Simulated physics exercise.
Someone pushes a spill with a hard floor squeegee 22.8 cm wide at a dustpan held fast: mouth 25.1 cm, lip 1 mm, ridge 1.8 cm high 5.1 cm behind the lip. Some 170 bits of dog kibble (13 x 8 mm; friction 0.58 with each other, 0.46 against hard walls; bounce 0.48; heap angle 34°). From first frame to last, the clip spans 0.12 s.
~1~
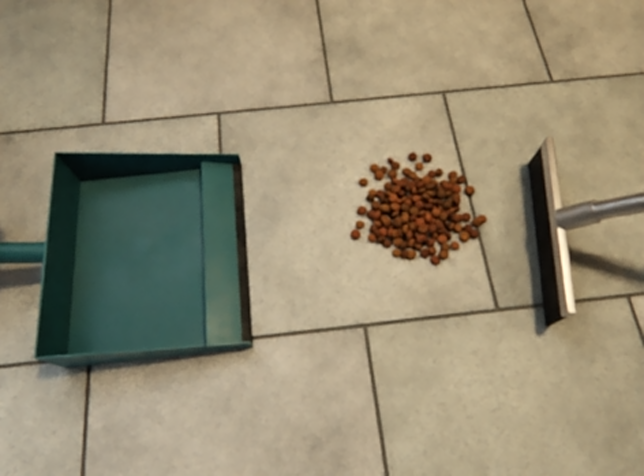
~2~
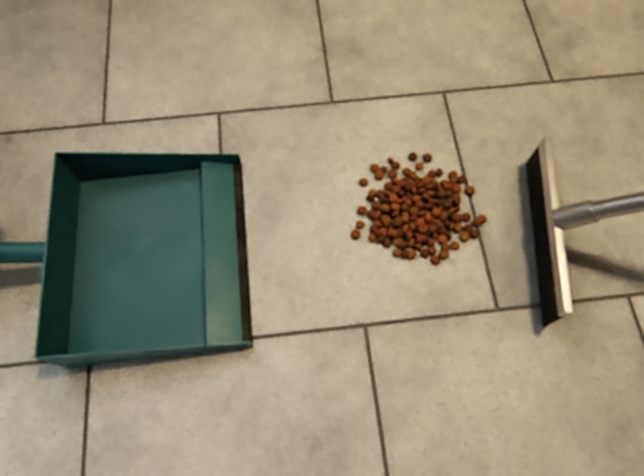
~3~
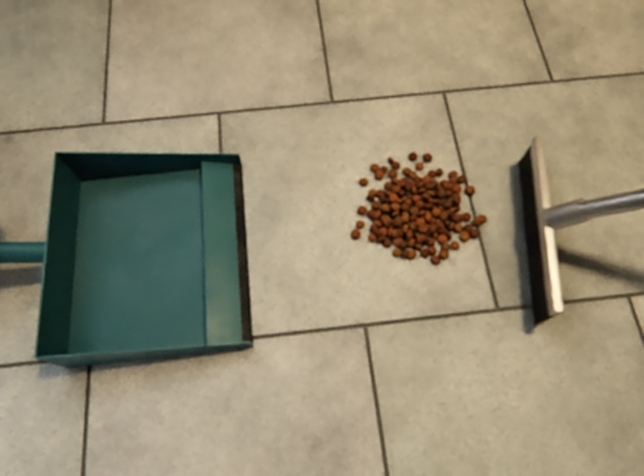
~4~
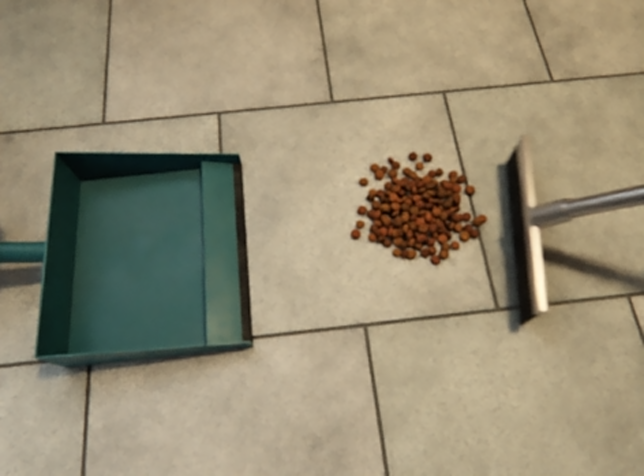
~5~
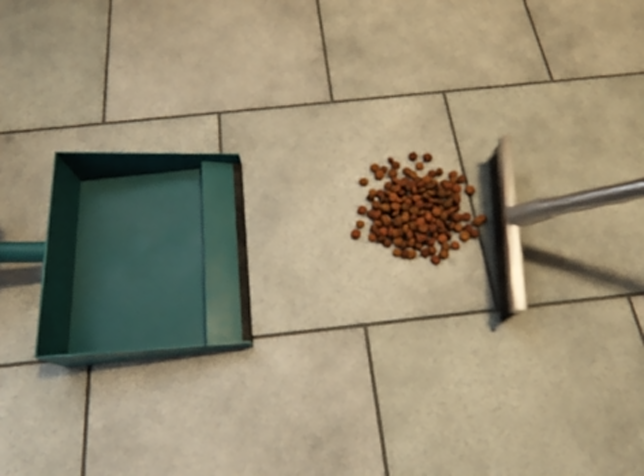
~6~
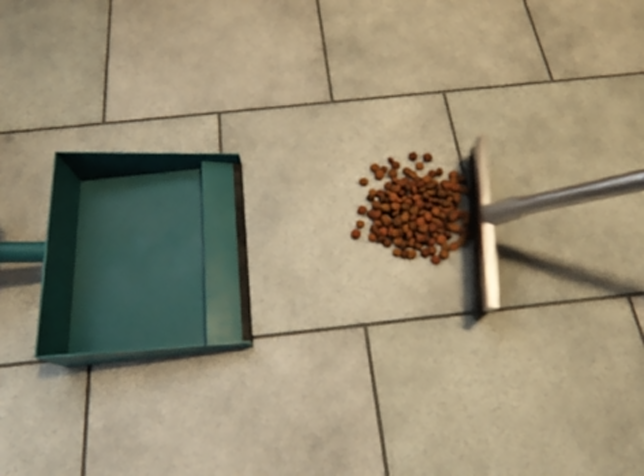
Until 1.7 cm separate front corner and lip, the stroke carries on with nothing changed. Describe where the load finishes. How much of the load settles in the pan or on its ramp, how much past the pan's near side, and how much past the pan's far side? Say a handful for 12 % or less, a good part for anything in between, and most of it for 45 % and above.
I would say pan: Most of it; near side: A handful; far side: A good part.
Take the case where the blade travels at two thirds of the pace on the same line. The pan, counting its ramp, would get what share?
Then some 30 in a hundred.
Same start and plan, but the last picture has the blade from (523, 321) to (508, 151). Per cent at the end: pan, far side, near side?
Pan 15 % / far 5 % / near 0 %.
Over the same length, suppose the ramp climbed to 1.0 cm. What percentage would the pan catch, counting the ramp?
55 %.
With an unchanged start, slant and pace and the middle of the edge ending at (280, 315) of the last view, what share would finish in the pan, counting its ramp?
Share caught: Approx. 35 %.
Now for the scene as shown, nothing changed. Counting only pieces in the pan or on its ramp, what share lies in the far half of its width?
I'd put it near 70 per cent.
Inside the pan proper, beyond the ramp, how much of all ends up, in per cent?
Roughly 15 in a hundred.
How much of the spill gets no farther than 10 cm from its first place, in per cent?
Near 0 per cent.
Then, 0.12 s after the last picture, middle of the blade 15 cm from the lip; 0 % over the lip, far side 5 %, near side 0 %.
Then, 0.19 s after the last picture, middle of the blade 7 cm from the lip; 0 % over the lip, far side 15 %, near side 0 %.
Then, 0.41 s after the last picture, middle of the blade 4 cm from the lip; 50 % over the lip, far side 25 %, near side 0 %.
In the end, pan 50 %, near side 0 %, far side 25 %, in front of the lip or behind the blade 25 %.
